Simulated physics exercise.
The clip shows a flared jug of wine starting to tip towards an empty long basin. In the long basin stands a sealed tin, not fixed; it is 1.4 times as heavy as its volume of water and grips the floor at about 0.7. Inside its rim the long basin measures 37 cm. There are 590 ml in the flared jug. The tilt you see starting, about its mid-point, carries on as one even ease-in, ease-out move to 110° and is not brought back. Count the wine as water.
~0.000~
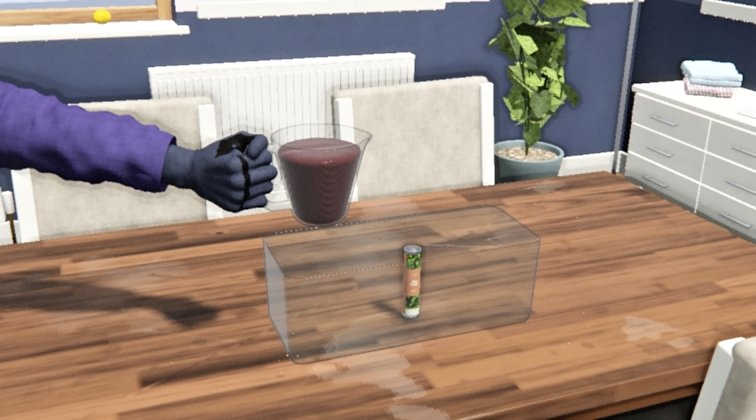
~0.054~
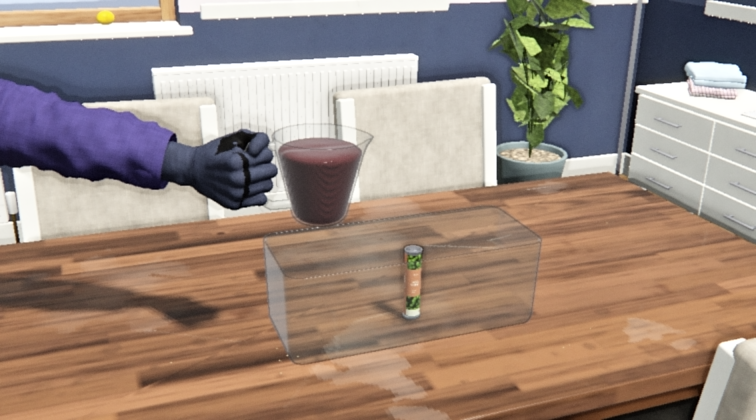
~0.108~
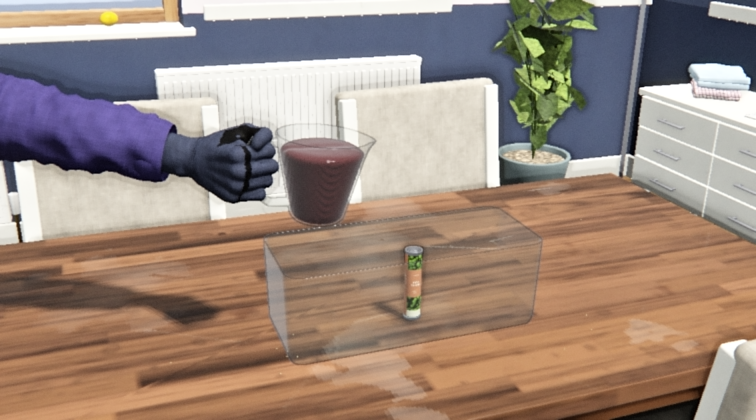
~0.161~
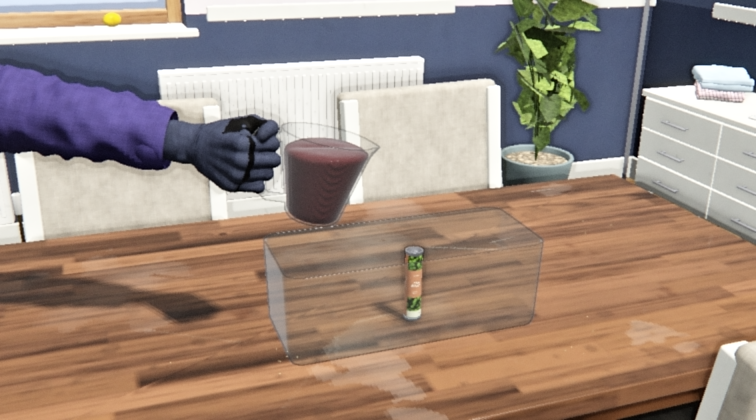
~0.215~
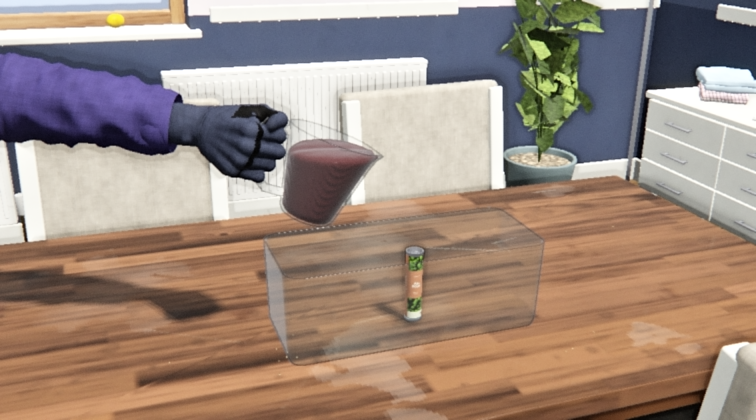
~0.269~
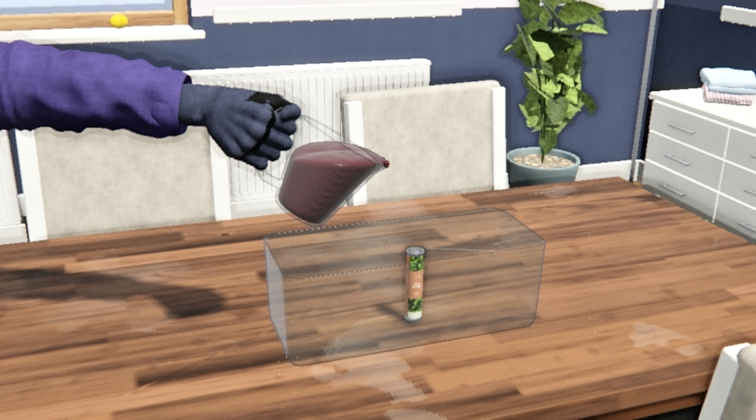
A gloved hand tilts a clear jug of dark red wine rightward above a clear basin.
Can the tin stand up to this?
The tin topples.
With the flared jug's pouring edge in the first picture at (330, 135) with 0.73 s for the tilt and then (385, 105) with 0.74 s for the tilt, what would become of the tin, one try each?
First it keeps standing; then it goes over.
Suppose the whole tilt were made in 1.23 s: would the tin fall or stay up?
Then it goes over.
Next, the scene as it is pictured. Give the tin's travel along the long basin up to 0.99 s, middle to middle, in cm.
Some 8 cm.
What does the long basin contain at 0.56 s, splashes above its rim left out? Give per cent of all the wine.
Near 42 in a hundred.
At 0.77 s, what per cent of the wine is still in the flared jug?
About 2 per cent.
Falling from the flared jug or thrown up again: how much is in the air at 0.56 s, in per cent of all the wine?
About 20 per cent.
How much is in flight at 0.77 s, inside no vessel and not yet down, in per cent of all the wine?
Near 2 in a hundred.
After 0.56 s the tilt is 95° and 39 per cent is still to pour; the tin stands where it began.
After 0.77 s the tilt is 110° and 2 per cent is still to pour; the tin leans 13°.
After 0.99 s the tilt is 110° and 0 per cent is still to pour; the tin lies on its side.
After 1.23 s the tilt is 110° and 0 per cent is still to pour; the tin lies on its side.
In the end the tin lies on its side.
